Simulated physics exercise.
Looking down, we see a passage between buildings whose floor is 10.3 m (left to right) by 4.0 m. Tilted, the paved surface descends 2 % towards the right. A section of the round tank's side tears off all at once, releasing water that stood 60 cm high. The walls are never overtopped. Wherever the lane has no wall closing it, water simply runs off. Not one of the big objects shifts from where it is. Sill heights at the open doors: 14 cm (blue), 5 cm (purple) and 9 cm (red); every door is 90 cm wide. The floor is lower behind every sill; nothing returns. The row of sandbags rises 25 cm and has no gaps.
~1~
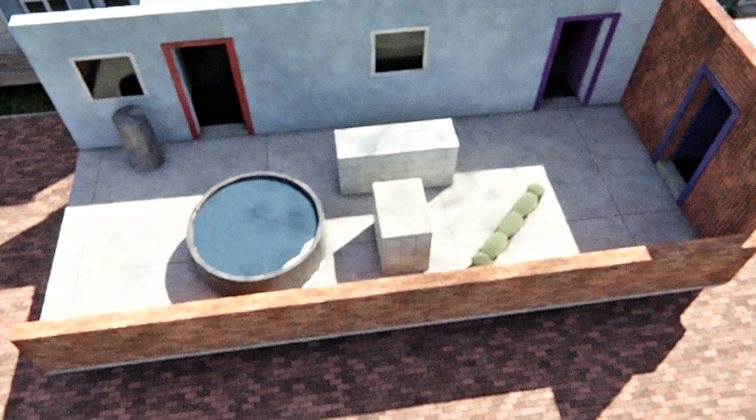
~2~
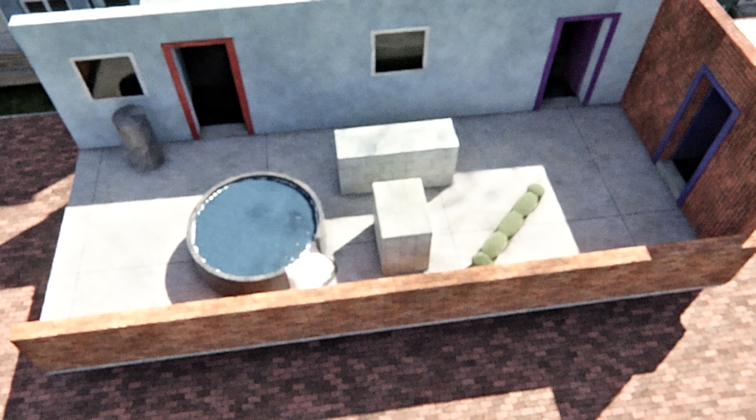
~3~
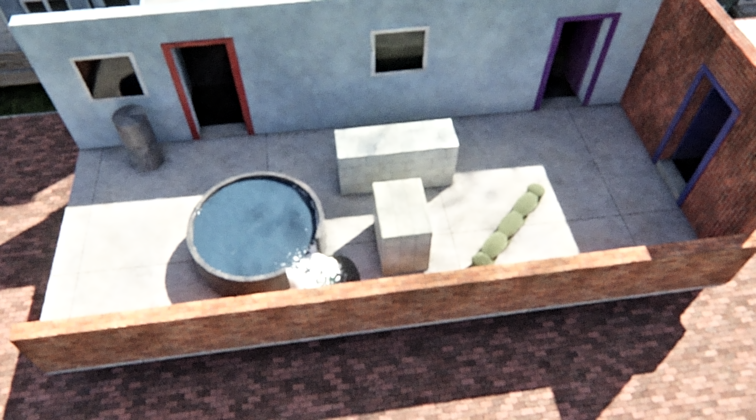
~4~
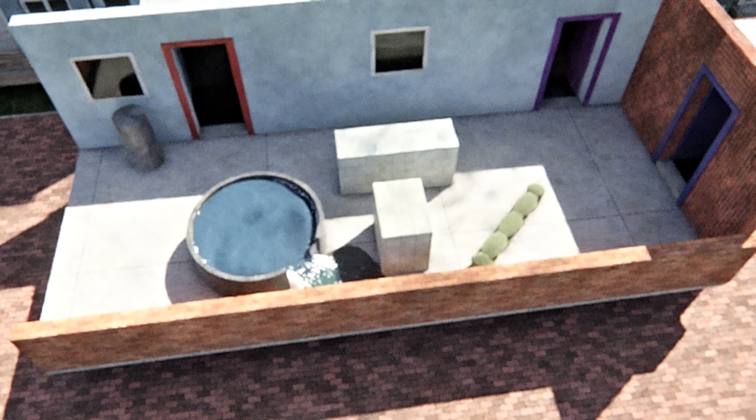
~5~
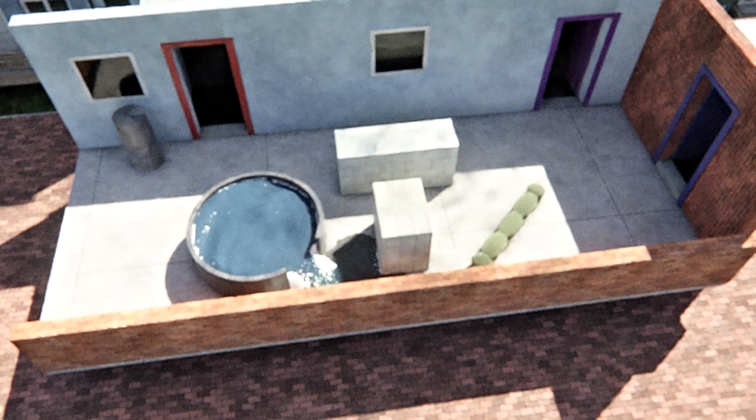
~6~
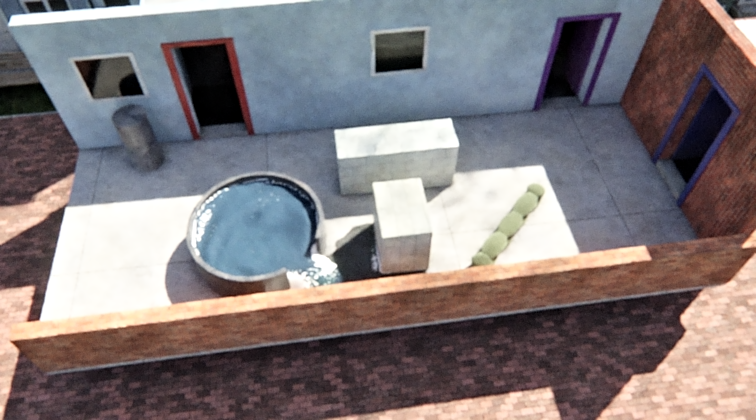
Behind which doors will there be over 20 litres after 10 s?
One by one: I expect the blue door to fall shy of the limit, I expect the purple door to overrun the limit, I expect the red door to fall shy of the limit.
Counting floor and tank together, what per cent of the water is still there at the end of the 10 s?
Around 90 percent of the water.
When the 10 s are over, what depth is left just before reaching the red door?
The depth there is near 1.0 cm.
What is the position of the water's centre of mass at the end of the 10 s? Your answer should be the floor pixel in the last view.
(478, 205).
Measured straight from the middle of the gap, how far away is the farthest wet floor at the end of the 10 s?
About 7.2 m.
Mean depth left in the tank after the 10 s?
9 cm.
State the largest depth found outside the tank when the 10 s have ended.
Some 15 cm deep.
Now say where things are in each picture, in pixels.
In the first frame, still water, 60 cm deep, in the round tank at (256, 225).
In the second frame, the front is at (297, 303), 0.5 m from the gap at (306, 270); 0.2 m2 of floor is under water; 60 cm left at the back of the round tank.
In the third frame, the front is at (354, 286), 0.8 m from the gap at (306, 272); 0.6 m2 of floor is under water; 60 cm left at the back of the round tank.
In the fourth frame, the front is at (380, 303), 1.2 m from the gap at (306, 272); 1.1 m2 of floor is under water; 60 cm left at the back of the round tank.
In the fifth frame, the front is at (415, 299), 1.7 m from the gap at (306, 272); 1.5 m2 of floor is under water; 58 cm left at the back of the round tank.
In the sixth frame, water pours out at (306, 271) and has run 2.2 m, to (449, 295); deepest outside 50 cm, 53 cm at the round tank's back.
A moment later water covers 15 % of the floor and is deepest (42 cm) near (326, 310); blue door not reached, purple door not reached, red door not reached.
Soon after water covers 30 % of the floor and is deepest (32 cm) near (326, 310); blue door not reached, purple door not reached, red door not reached.
Next water covers 55 % of the floor and is deepest (27 cm) near (470, 273); blue door 14 cm at the sill, 0 L in, purple door 4 cm at the sill, 0 L in, red door not reached.
Later on water covers 65 % of the floor and is deepest (20 cm) near (470, 273); blue door 11 cm at the sill, 1 L in, purple door 12 cm at the sill, 12 L in, red door 2 cm at the sill, 0 L in.
At the end water covers 70 % of the floor and is deepest (15 cm) near (702, 266); blue door 9 cm at the sill, 1 L in, purple door 9 cm at the sill, 84 L in, red door 1 cm at the sill, 0 L in.
